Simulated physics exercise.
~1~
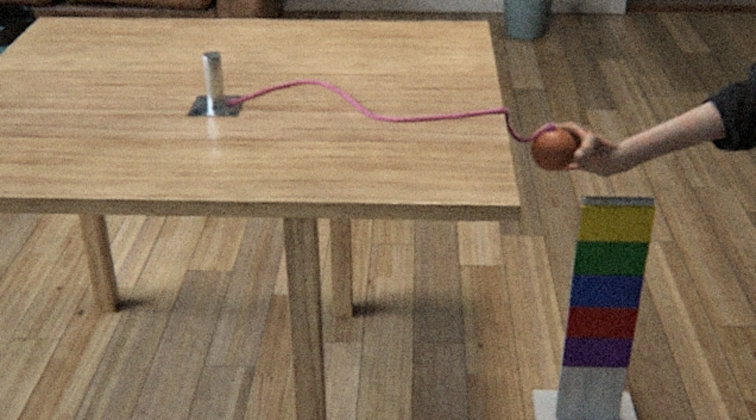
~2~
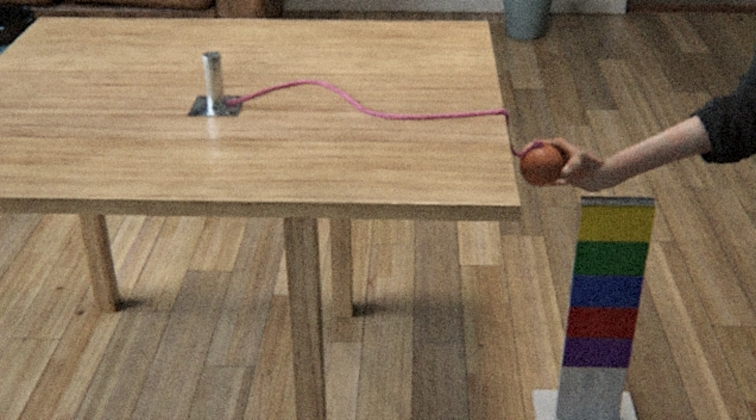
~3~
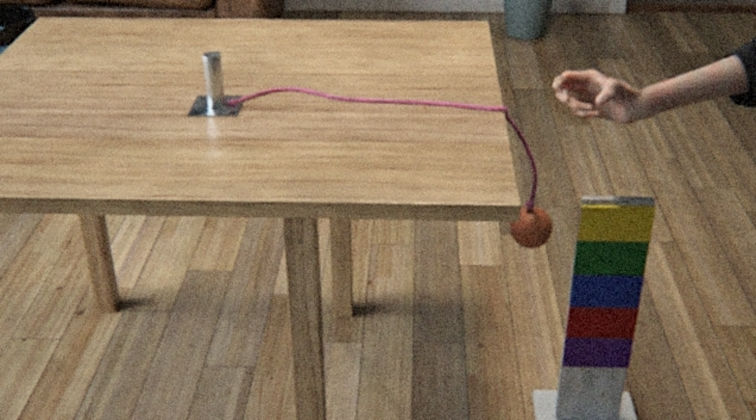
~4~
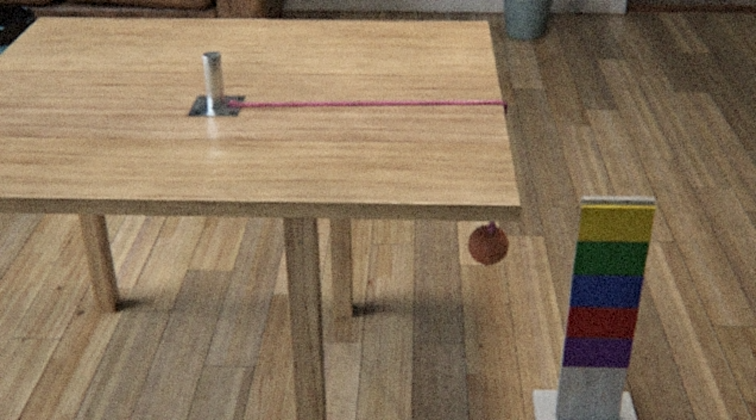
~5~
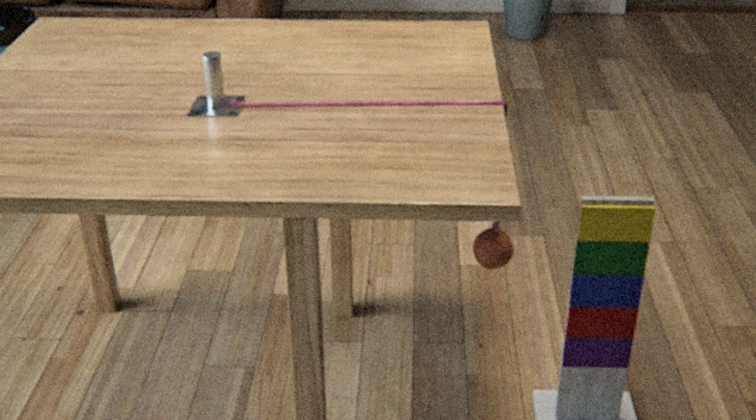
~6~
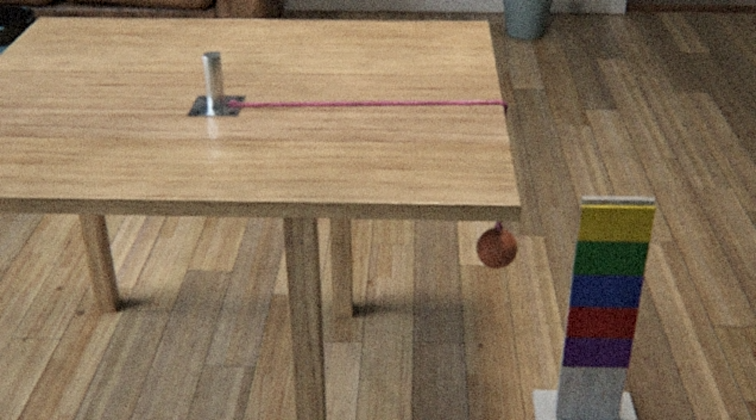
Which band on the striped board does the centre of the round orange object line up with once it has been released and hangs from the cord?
Its centre ends up level with the green band.
